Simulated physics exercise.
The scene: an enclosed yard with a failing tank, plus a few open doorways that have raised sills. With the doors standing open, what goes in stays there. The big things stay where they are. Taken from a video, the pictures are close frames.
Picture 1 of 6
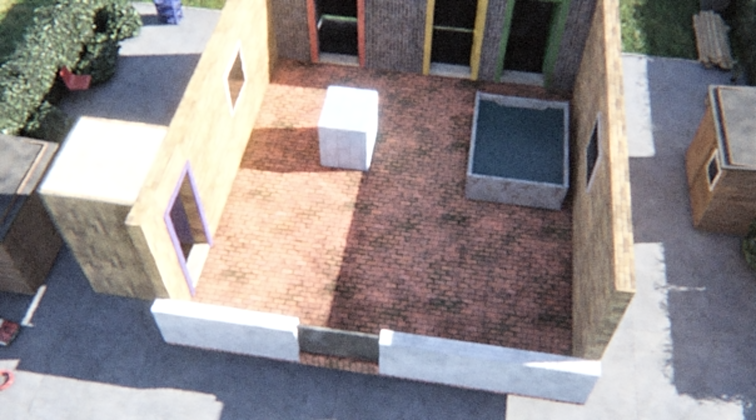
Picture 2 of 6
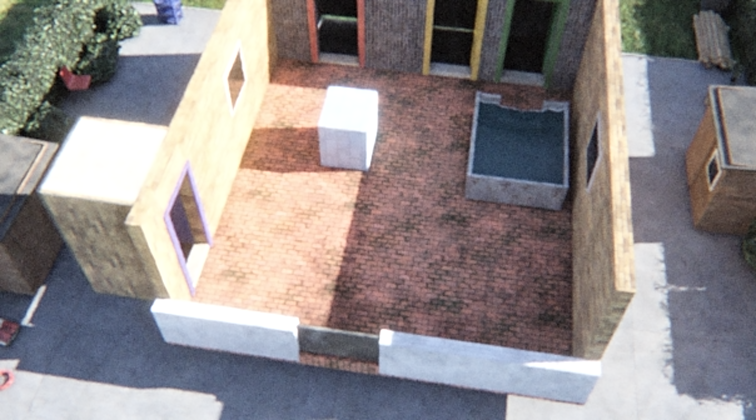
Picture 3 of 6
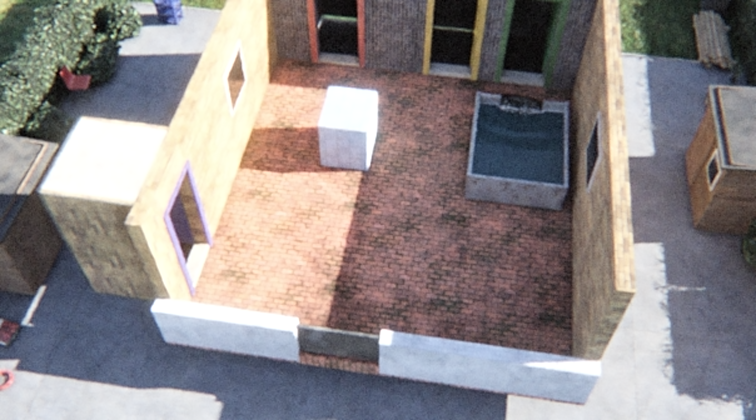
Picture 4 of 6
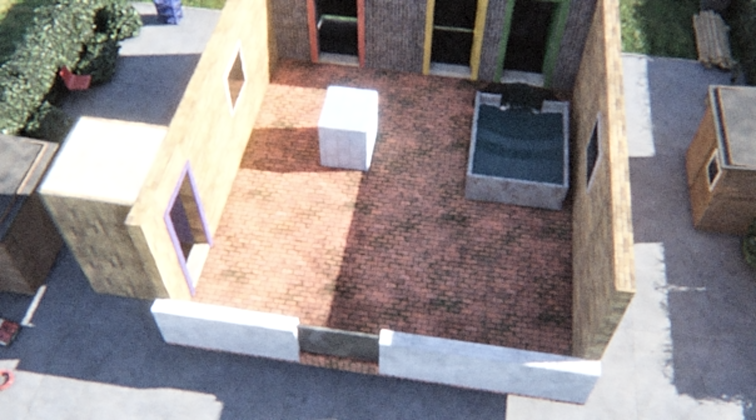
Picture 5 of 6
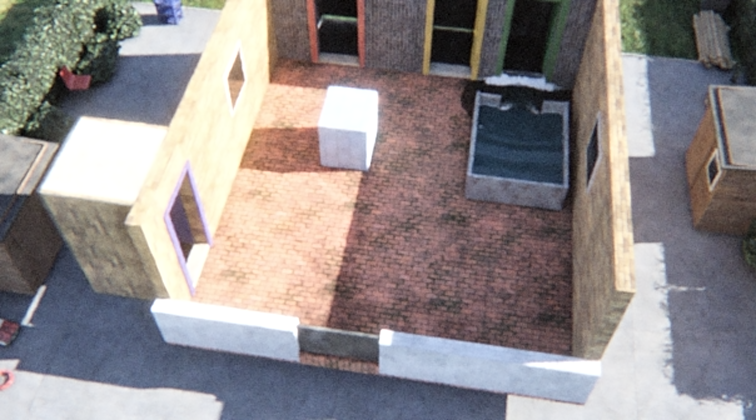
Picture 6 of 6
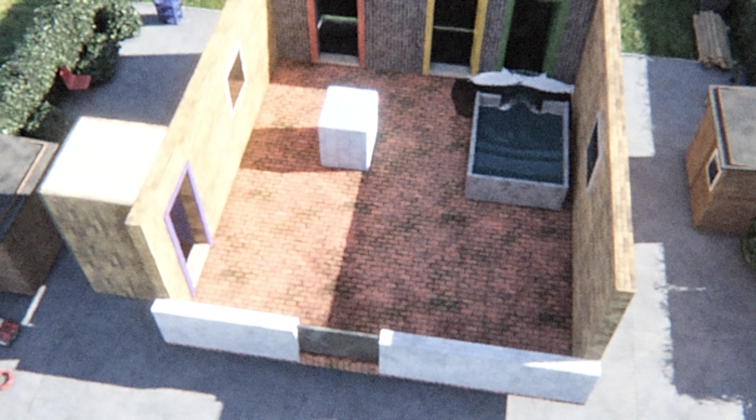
Water tank in a brick-paved walled yard breaking open along its far side, water pouring out and spreading along the back wall.
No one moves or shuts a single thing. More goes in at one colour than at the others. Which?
It is green.
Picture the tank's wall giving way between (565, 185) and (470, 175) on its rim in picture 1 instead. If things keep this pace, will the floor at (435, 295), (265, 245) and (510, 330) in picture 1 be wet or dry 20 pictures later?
Going through them in turn, I'd call them sodden, spared and sodden.
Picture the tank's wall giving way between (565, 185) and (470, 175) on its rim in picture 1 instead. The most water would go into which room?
That is the blue-painted one.
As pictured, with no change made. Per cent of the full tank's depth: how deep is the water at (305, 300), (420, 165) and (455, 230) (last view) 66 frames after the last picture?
The depths come to near 4, 2 and 2 per cent respectively.
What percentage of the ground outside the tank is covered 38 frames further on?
It works out to about 50 in a hundred.
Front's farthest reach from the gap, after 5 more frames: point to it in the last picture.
The front tops out at about (402, 75).
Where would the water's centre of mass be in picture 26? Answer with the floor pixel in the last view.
I'd put it at around (492, 139).
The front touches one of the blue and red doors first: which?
I'd go with the red-painted one.
A moment on, water covers 10 % of the floor; red door not reached, yellow door wet at the sill, nothing in, blue door not reached, green door a lot in.
Next, water covers 15 % of the floor; red door wet at the sill, nothing in, yellow door wet at the sill, nothing in, blue door not reached, green door a lot in.
Then, water covers 30 % of the floor; red door wet at the sill, nothing in, yellow door wet at the sill, nothing in, blue door not reached, green door a lot in.
Later, water covers 50 % of the floor; red door wet at the sill, nothing in, yellow door wet at the sill, nothing in, blue door not reached, green door a lot in.
In the end, water covers 80 % of the floor; red door wet at the sill, nothing in, yellow door wet at the sill, nothing in, blue door wet at the sill, nothing in, green door a lot in; the green door has let in the most.
